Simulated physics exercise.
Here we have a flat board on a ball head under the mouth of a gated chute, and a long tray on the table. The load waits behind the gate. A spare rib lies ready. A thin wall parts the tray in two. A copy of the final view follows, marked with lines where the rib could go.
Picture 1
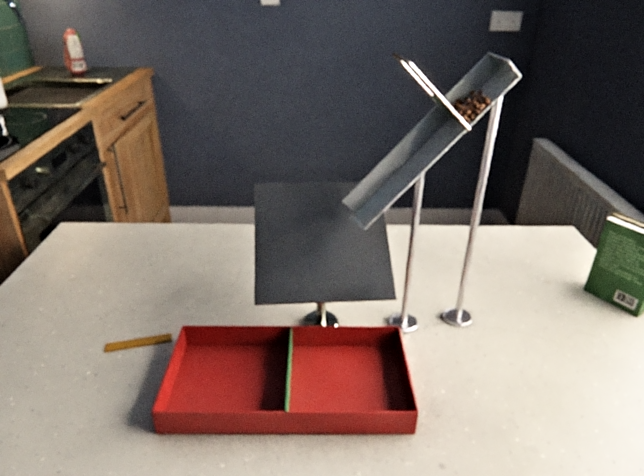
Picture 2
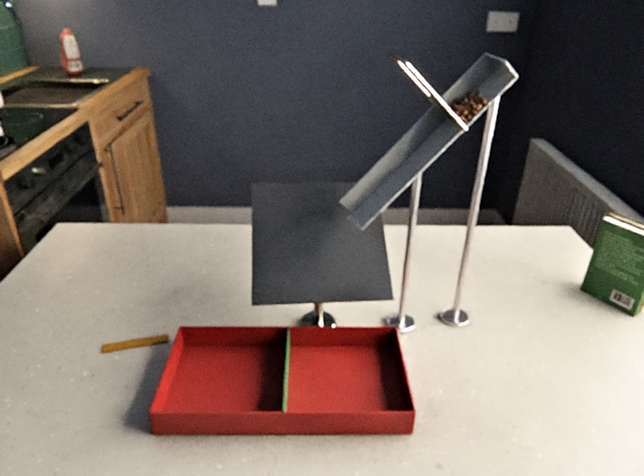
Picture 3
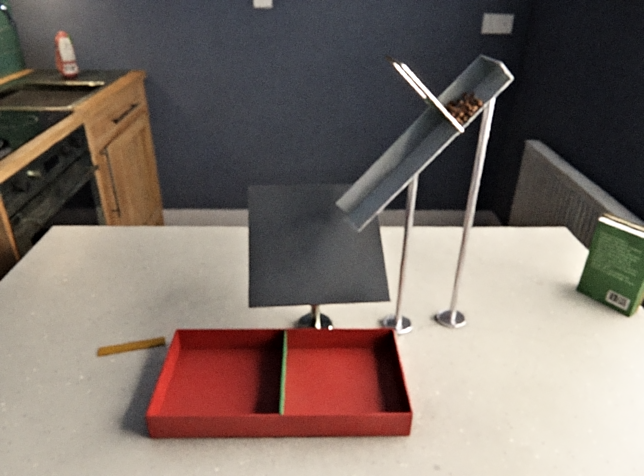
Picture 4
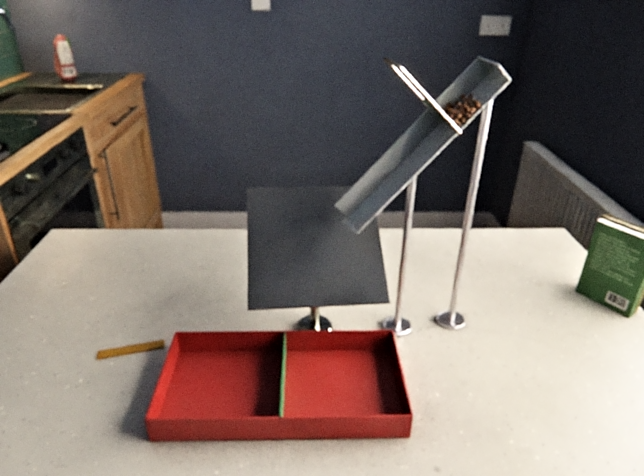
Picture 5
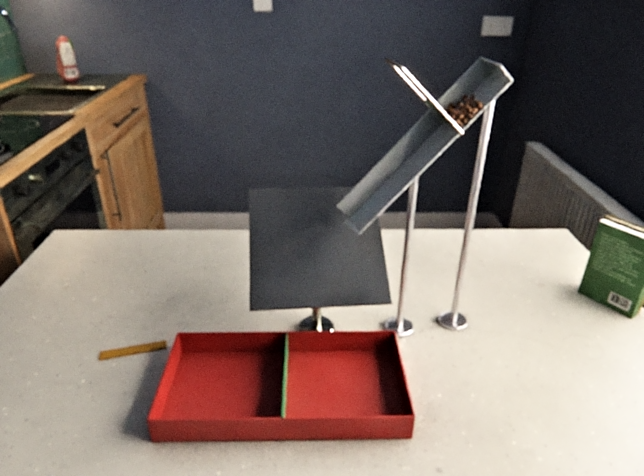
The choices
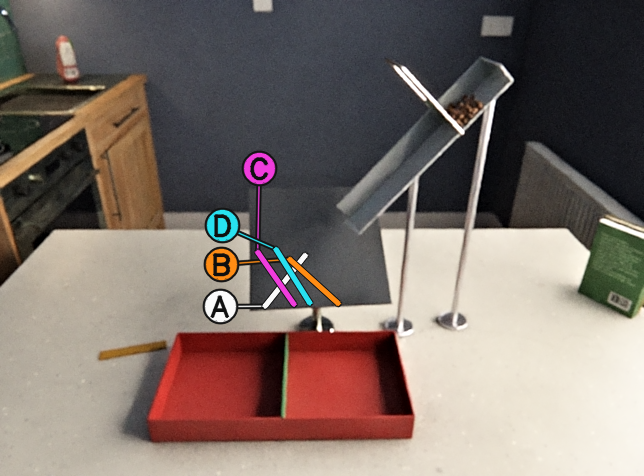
Small brown balls resting behind the closed gate of a sloping chute above a tilted dark board and divided red tray, nothing moving.
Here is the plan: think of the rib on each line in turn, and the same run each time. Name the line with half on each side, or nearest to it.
A.
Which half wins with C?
The right half.
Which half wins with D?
Right.
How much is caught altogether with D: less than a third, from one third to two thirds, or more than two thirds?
More than two thirds.
On the marked copy, line A from (305, 255) to (265, 306); line B from (289, 259) to (338, 303); line C from (257, 252) to (294, 304); line D from (275, 249) to (309, 303).
With A, of what is caught, roughly two thirds in the left half, roughly a third in the right.
With B, of what is caught, about a tenth in the left half, the larger part in the right.
With C, of what is caught, about a tenth in the left half, almost all in the right.
With D, of what is caught, just a few in the left half, almost all in the right.
